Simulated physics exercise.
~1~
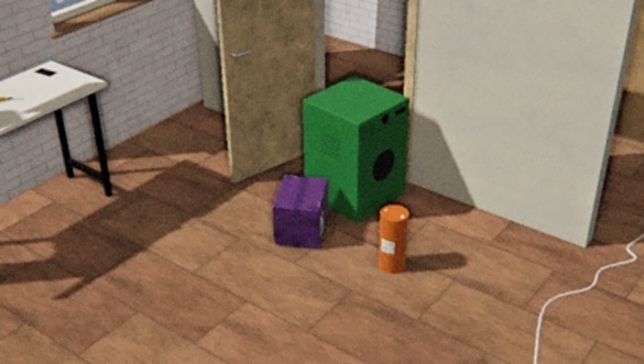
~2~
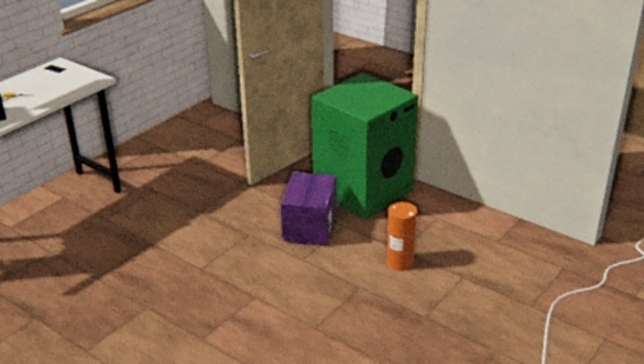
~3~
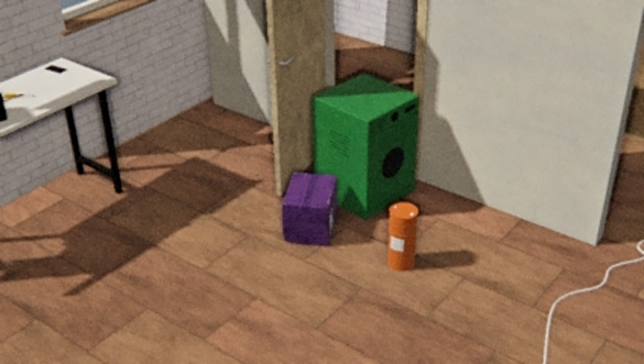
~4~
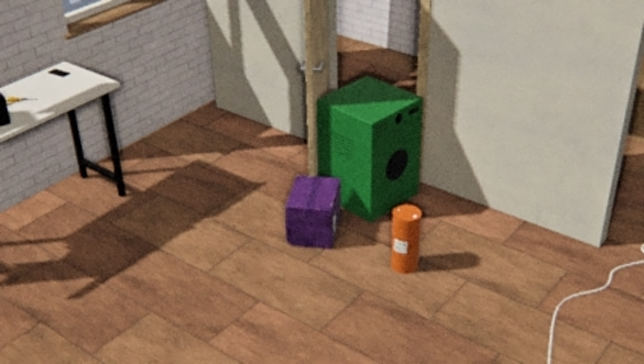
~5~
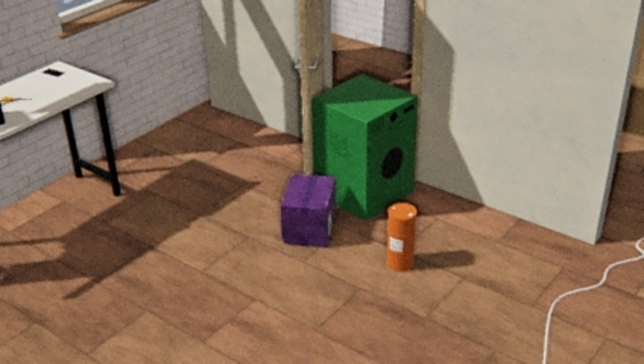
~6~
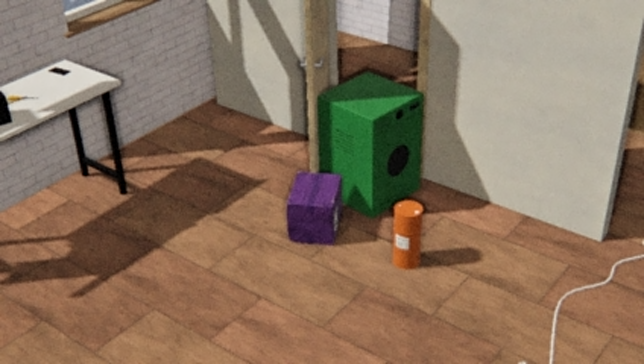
A door swings slowly to the right, partway toward closing, in a brick-walled room with a green appliance, a purple box and an orange canister on the floor. It stops beside the appliance and stays well open, with all three objects still in place.
